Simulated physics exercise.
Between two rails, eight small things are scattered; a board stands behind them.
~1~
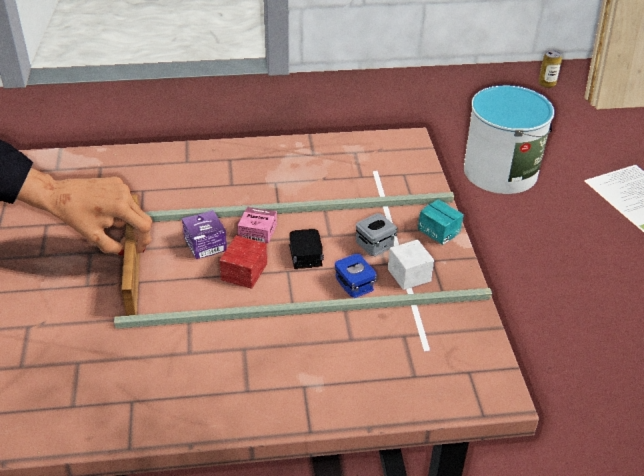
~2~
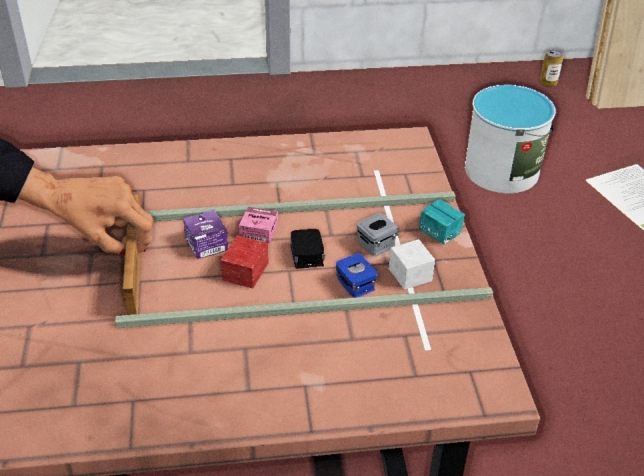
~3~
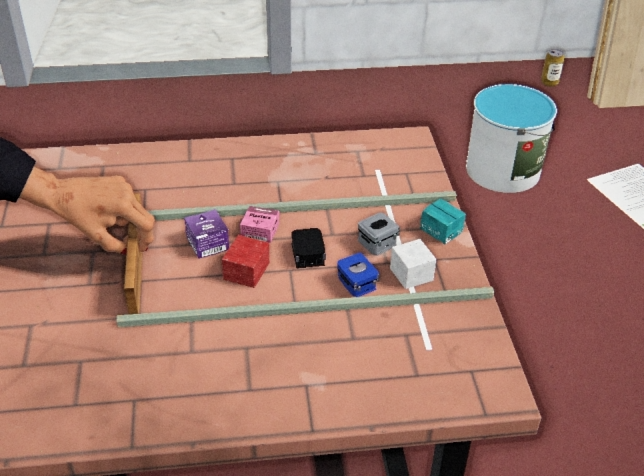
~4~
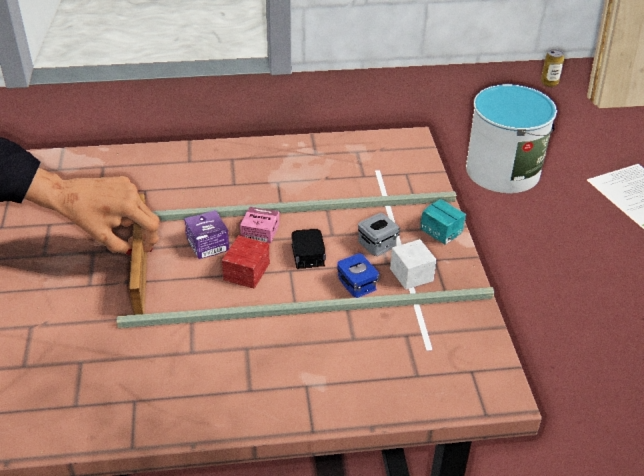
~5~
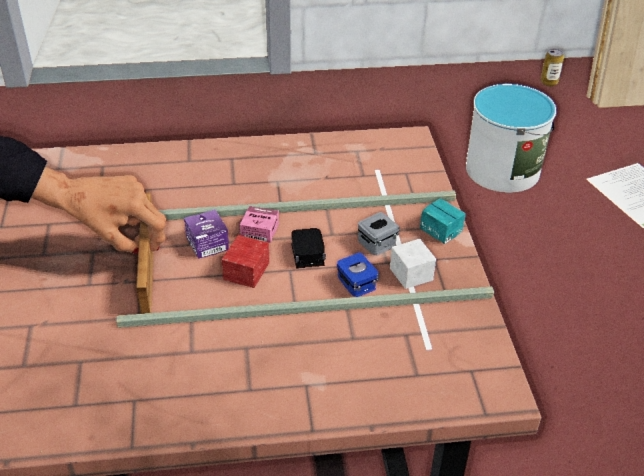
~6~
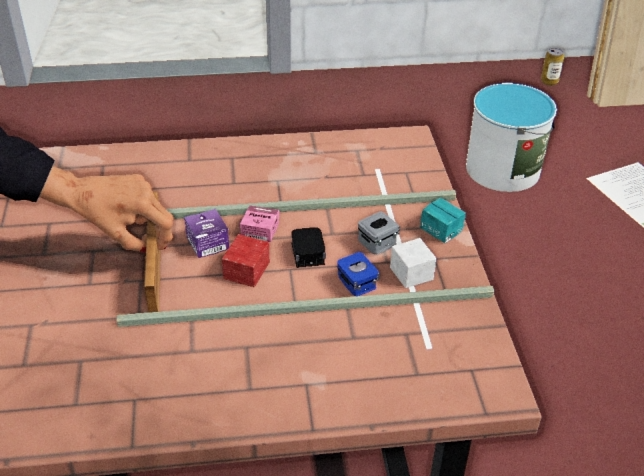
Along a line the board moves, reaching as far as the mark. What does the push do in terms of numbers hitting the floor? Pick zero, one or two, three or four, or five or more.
It sends one or two to the floor.
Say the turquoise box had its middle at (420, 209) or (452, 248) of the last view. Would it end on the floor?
Place by place, it goes off; goes off.
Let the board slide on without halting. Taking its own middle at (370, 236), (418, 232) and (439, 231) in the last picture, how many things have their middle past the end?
Going through the three positions, you'd get 0, 2 and 5.
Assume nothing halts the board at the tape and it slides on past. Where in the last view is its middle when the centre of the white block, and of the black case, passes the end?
For the white block at (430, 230), for the black case at (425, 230).
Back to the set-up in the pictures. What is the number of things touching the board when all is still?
All in all, 3.
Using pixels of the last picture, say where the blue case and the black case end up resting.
First: About (425, 274); second: About (447, 238).
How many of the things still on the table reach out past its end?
Overhang count: 0.
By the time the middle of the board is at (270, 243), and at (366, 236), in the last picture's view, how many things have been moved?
First 4, then 8.
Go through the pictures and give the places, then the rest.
The first frame shows turquoise box (440, 222); white block (410, 265); grey case (376, 235); board (132, 254); tape (398, 250).
The second frame shows white block (412, 265); black case (307, 249).
The third frame shows grey case (378, 234); board (135, 253).
The fourth frame shows turquoise box (443, 221); pink box (260, 225).
The fifth frame shows white block (412, 264); purple box (207, 234).
The sixth frame shows turquoise box (443, 220); white block (413, 263); grey case (378, 233); board (154, 251); tape (400, 248).
A little later, none off yet; turquoise box at rest near (443, 220); white block at rest near (413, 263); grey case at rest near (378, 233).
Next, none off yet; turquoise box at rest near (443, 220); white block at rest near (413, 263); grey case shifted about its own width near (405, 234).
When it is over, the number that fall off is one or two; down, grey case and turquoise box.
